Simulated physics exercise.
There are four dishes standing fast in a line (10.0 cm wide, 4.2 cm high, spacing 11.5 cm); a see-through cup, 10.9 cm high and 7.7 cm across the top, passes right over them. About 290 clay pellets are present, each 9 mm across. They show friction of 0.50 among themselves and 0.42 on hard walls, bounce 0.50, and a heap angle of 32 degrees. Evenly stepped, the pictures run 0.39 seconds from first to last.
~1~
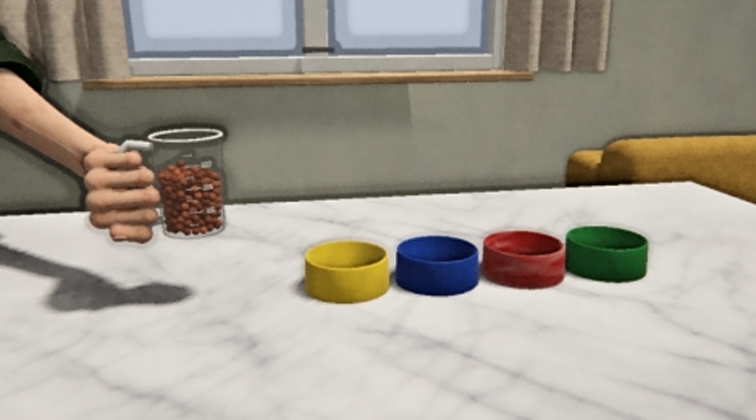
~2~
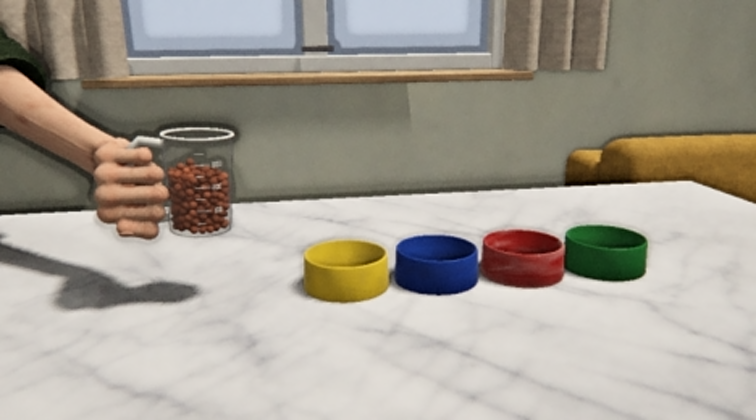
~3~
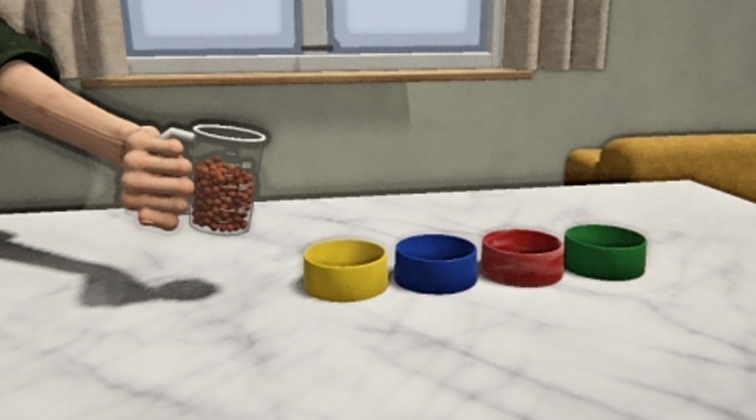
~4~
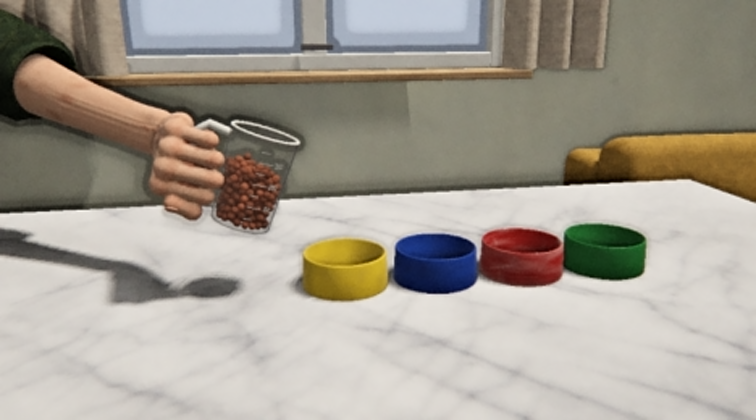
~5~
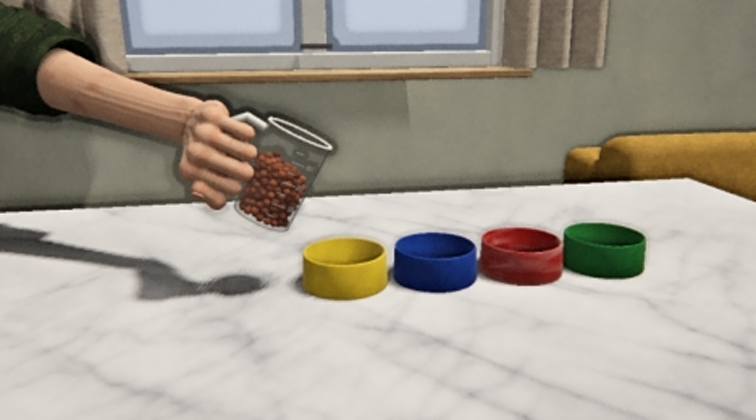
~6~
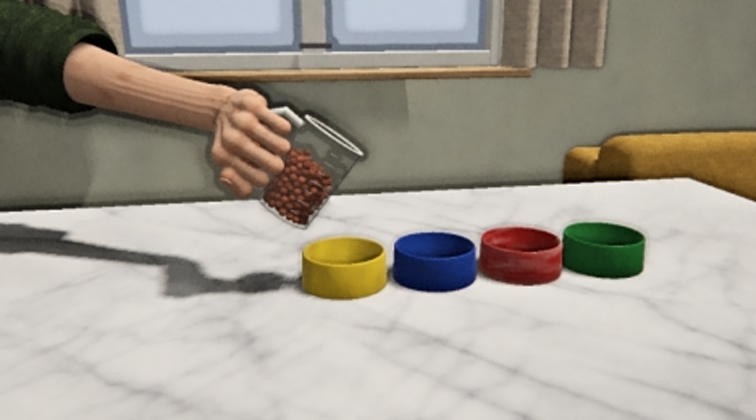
A hand in a dark green sleeve holds a clear cup by its handle above a white marbled table, seen from the front and slightly above, with a window, curtains and a mustard-coloured sofa behind. The cup is partly filled with small reddish-brown pellets, and yellow, blue, red and green dishes stand in a row to its right. The hand carries the cup rightward, slowly at first, tilting it steadily toward the dishes until it is beside and above the yellow one, the pellets still inside.
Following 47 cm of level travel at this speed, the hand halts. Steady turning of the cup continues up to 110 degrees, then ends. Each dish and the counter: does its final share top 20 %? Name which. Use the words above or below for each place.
Red dish: Below; blue dish: Below; green dish: Above; yellow dish: Below; counter: Above.
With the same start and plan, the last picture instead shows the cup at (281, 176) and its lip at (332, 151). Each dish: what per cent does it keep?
Red: 0 / blue: 0 / green: 80 / yellow: 0.
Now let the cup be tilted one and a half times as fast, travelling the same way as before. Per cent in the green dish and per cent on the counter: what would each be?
Then green ends at 70 and the counter at 20.
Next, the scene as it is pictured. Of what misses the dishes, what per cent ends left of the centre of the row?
About 0 %.
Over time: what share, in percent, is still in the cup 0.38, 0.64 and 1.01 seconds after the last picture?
One after the other: 100, 100, 20 in a hundred.
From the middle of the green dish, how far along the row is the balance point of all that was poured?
About 4 cm to its right.
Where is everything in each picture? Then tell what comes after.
In the first picture, cup at (190, 183), tilt 0 degrees, lip at (221, 135), moved 0.0 cm; middle of the pieces at (194, 202); yellow dish at (346, 255); blue dish at (437, 249); red dish at (524, 243); green dish at (607, 238).
In the second picture, cup at (199, 182), tilt 3 degrees, lip at (232, 135), moved 1.1 cm; middle of the pieces at (202, 201).
In the third picture, cup at (225, 180), tilt 10 degrees, lip at (264, 138), moved 4.0 cm; middle of the pieces at (224, 199).
In the fourth picture, cup at (253, 178), tilt 19 degrees, lip at (298, 143), moved 7.2 cm; middle of the pieces at (249, 196).
In the fifth picture, cup at (281, 176), tilt 27 degrees, lip at (330, 148), moved 10.4 cm; middle of the pieces at (274, 193).
In the sixth picture, cup at (308, 174), tilt 36 degrees, lip at (361, 154), moved 13.7 cm; middle of the pieces at (299, 190); yellow dish at (344, 251); blue dish at (435, 245); red dish at (521, 239); green dish at (604, 234).
Then, 0.38 s after the last picture, tilt 77 degrees; cup holds 100 %.
Then, 0.64 s after the last picture, tilt 105 degrees; cup holds 100 %.
Then, 1.01 s after the last picture, tilt 110 degrees; cup holds 20 %, green 55 %.
In the end, red 0 %, blue 0 %, green 75 %, yellow 0 %, counter 25 %.
